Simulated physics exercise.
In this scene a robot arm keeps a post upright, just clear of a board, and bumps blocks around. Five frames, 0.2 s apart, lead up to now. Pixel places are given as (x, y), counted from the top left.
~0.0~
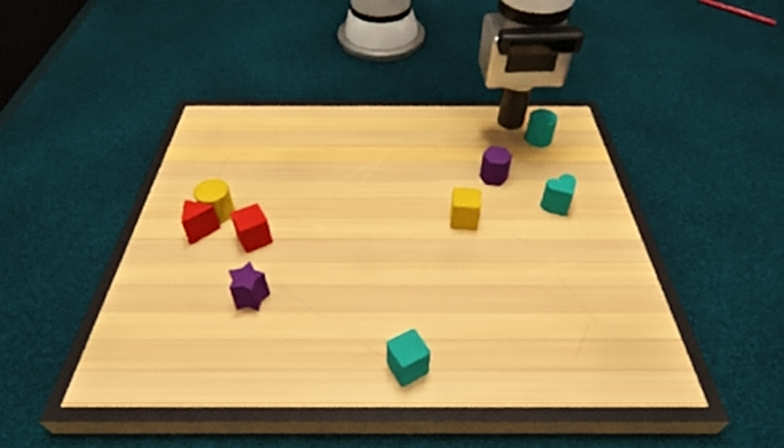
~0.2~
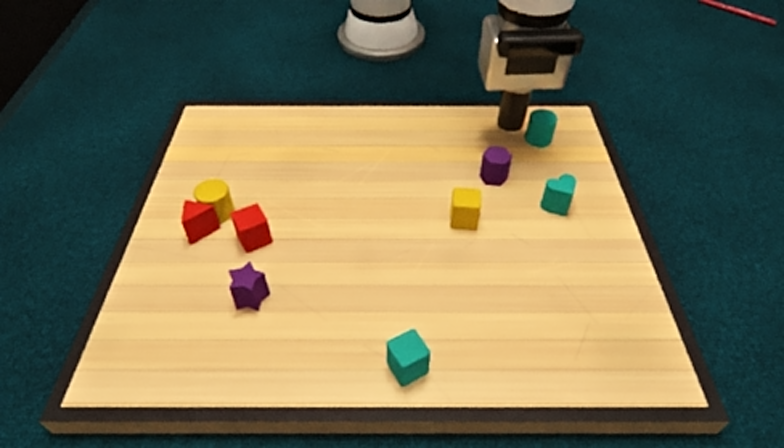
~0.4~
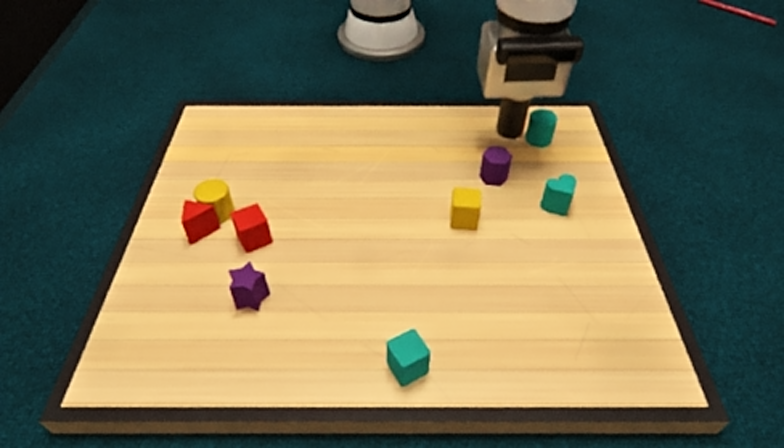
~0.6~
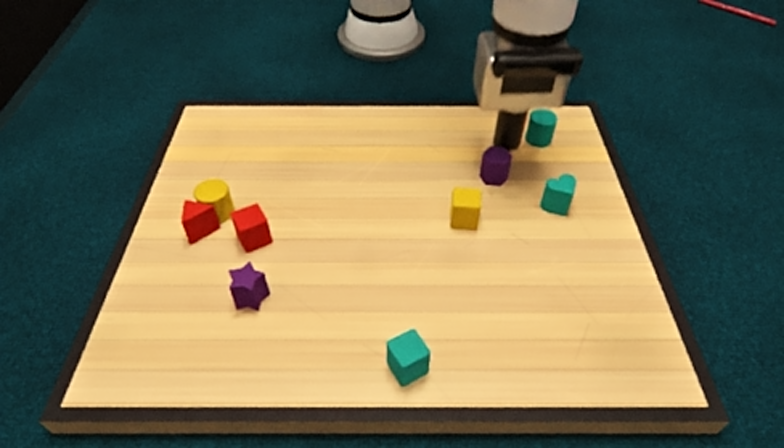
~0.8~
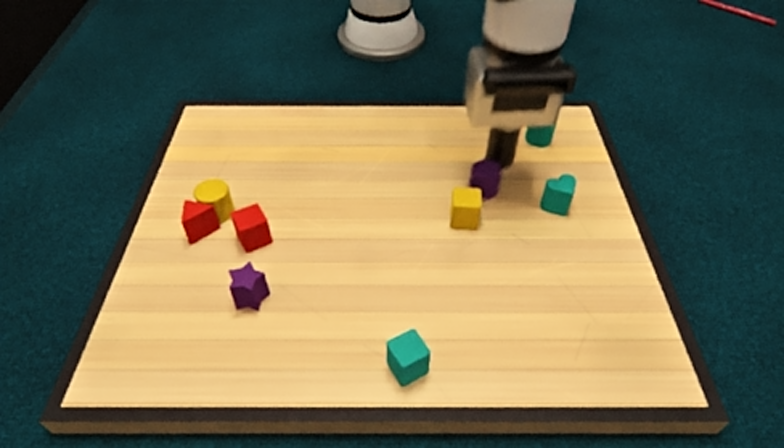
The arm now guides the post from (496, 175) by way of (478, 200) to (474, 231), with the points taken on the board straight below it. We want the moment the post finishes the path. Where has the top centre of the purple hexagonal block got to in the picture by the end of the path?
It should be at about (456, 223).
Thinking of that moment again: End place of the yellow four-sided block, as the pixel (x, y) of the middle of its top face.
I'd expect the centre of its top face to be at (433, 237).
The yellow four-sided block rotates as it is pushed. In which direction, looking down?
Seen from above, its turn is clockwise.
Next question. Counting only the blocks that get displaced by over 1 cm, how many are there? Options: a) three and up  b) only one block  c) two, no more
Answer: C.
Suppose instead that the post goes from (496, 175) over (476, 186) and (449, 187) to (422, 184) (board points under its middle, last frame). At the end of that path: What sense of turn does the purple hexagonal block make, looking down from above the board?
The twist is anticlockwise.
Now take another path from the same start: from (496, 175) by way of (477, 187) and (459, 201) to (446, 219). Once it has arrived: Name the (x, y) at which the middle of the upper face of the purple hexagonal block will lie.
Its top face will be centred at roughly (444, 219).
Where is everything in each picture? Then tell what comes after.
Lower end of the post at (510, 122), tops of blocks, yellow four-sided block at (467, 197), purple hexagonal block at (498, 154), turquoise heart block at (564, 183), in the first frame.
Post at (510, 124), blocks as before, in the second frame.
Post at (509, 131), blocks as before, in the third frame.
Post at (507, 143), blocks as before, in the fourth frame.
Post at (499, 160), yellow four-sided block at (467, 197), purple hexagonal block at (487, 168), turquoise heart block at (564, 183), in the fifth frame.
On the path given first. One third of the way, post at (487, 177); yellow four-sided block at (463, 204), turned 15° clockwise; purple hexagonal block at (472, 185).
Two thirds of the way, post at (476, 195); yellow four-sided block at (448, 222), turned 25° clockwise; purple hexagonal block at (461, 204).
At the end, post at (476, 216); yellow four-sided block at (433, 237), turned 50° clockwise; purple hexagonal block at (456, 223), turned 30° clockwise; turquoise heart block not moved.
